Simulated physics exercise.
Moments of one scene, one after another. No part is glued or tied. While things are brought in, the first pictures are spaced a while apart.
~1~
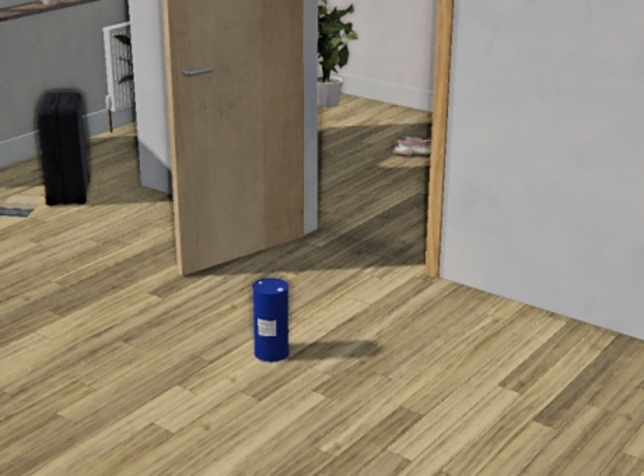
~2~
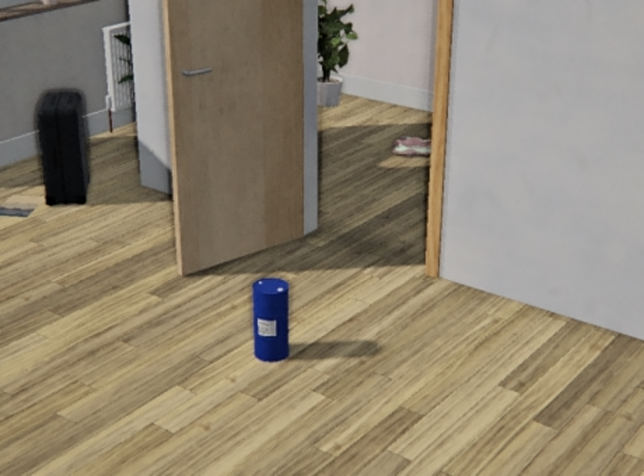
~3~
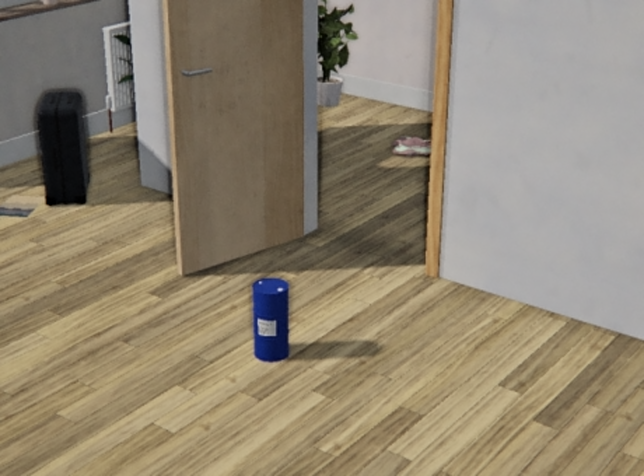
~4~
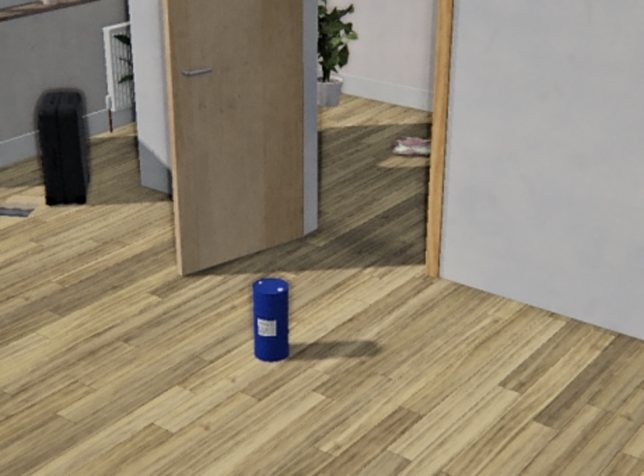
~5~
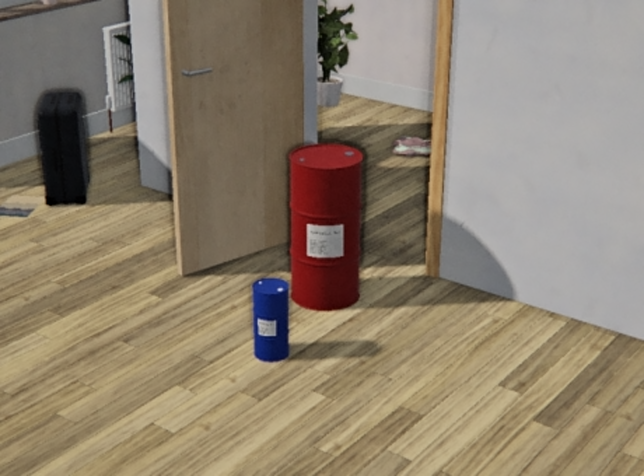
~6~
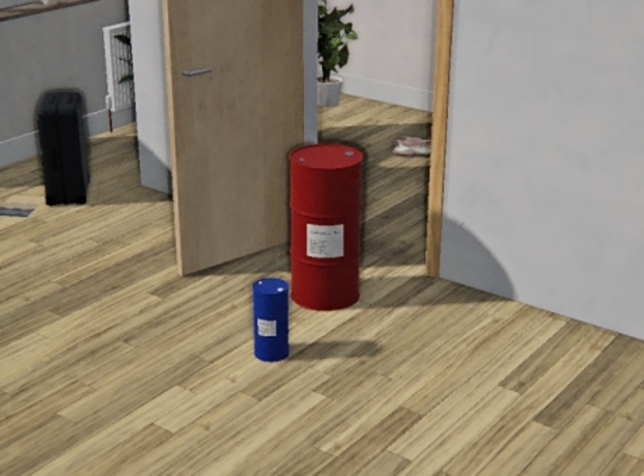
Red drum appearing behind a small blue canister on a wooden floor, in front of a wide-open door that stays still.
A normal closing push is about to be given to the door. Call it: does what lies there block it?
Yes.
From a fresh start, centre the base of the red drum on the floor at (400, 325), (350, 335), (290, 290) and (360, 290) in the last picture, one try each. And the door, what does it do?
1: Swings home; 2: Swings home; 3: Stays ajar; 4: Stays ajar.
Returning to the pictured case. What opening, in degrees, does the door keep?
Roughly 60°.
Then, 0.60 s later than the last frame, door 93° open.
Then, 1.00 s later than the last frame, door 77° open.
Then, 1.30 s later than the last frame, door 65° open.
When it is over, door 58° open; both as before. End places, in pixels of the last picture, red drum near (326, 228).
